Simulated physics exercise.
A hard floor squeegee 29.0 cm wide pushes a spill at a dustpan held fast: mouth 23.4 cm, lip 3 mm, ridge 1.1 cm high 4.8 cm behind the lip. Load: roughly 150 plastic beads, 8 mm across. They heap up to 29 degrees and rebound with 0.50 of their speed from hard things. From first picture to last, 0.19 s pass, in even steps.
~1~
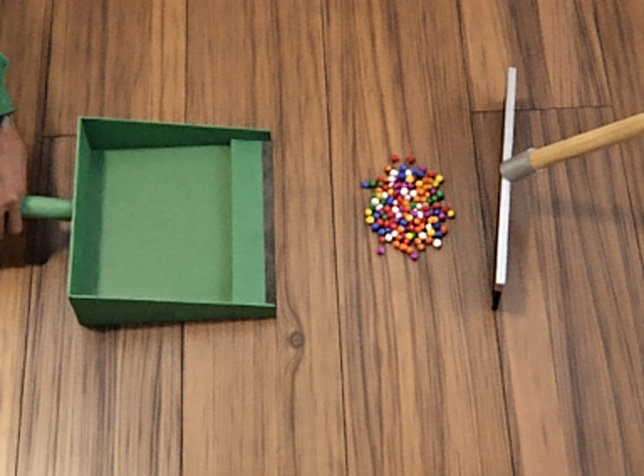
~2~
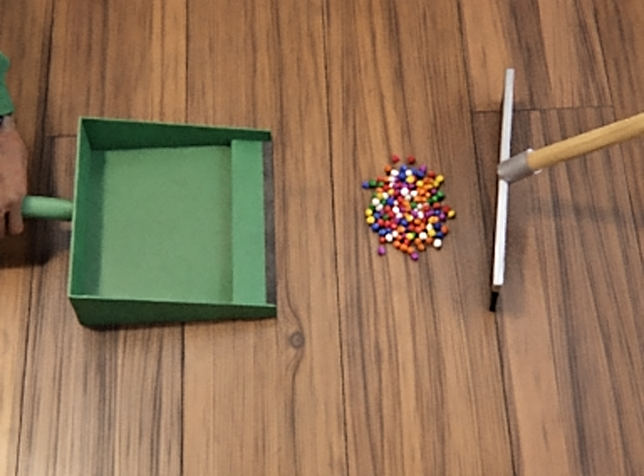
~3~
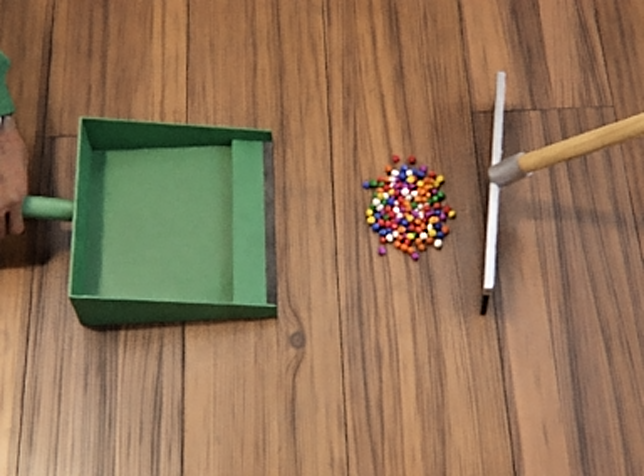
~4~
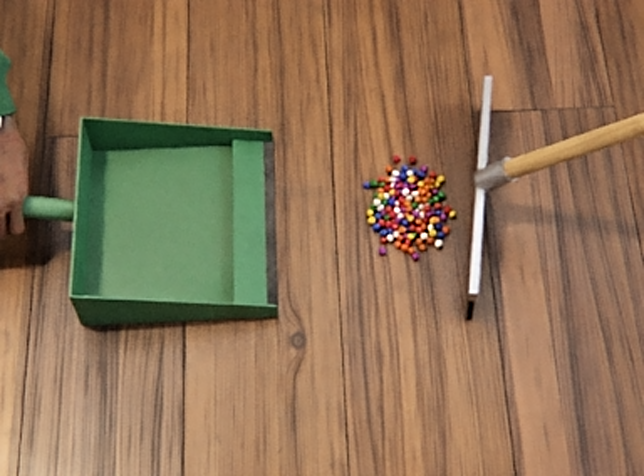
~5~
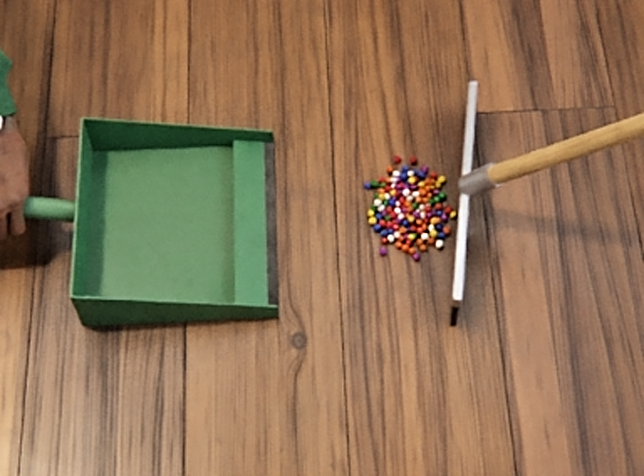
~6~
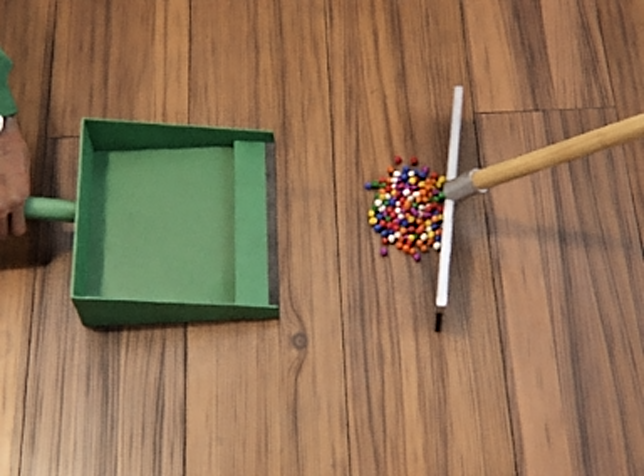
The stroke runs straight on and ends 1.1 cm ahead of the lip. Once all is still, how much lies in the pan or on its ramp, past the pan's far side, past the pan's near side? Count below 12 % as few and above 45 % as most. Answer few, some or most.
Pan: Few, far side: Few, near side: Few.
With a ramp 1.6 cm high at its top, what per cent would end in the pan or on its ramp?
In that case some 5 per cent.
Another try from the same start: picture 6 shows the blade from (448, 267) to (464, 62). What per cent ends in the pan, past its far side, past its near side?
Pan 30, far 25, near 0.
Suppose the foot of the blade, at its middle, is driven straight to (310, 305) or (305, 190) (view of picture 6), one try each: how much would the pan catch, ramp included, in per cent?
Some 0 and 15 per cent.
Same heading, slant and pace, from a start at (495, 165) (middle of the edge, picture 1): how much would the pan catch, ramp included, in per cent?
About 15 per cent.
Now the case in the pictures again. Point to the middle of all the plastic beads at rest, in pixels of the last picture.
Around (288, 217).
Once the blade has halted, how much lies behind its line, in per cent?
Roughly 0 per cent.
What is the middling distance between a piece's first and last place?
About 14 cm.
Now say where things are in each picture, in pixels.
The first frame shows blade from (500, 285) to (511, 76), moved 0.0 cm, 0 of the pieces shifted so far; middle of the pieces at (408, 209); pan at (162, 230).
The second frame shows blade from (497, 286) to (509, 78), moved 0.4 cm, 0 of the pieces shifted so far; middle of the pieces at (409, 210).
The third frame shows blade from (488, 290) to (500, 80), moved 1.5 cm, 0 of the pieces shifted so far; middle of the pieces at (409, 210).
The fourth frame shows blade from (473, 295) to (487, 85), moved 3.3 cm, 0 of the pieces shifted so far; middle of the pieces at (410, 210).
The fifth frame shows blade from (457, 301) to (472, 90), moved 5.3 cm, 0 of the pieces shifted so far; middle of the pieces at (411, 210).
The sixth frame shows blade from (441, 307) to (458, 95), moved 7.3 cm, 16 of the pieces shifted so far; middle of the pieces at (410, 210); pan at (166, 232).
Then, 0.18 s after the last picture, middle of the blade 11 cm from the lip; 0 % over the lip, far side 0 %, near side 0 %.
Then, 0.29 s after the last picture, middle of the blade 6 cm from the lip; 0 % over the lip, far side 5 %, near side 0 %.
Then, 0.54 s after the last picture, middle of the blade 3 cm from the lip; 5 % over the lip, far side 5 %, near side 0 %.
In the end, pan 5 %, far side 5 %, near side 0 %, in front of the lip or behind the blade 85 %.
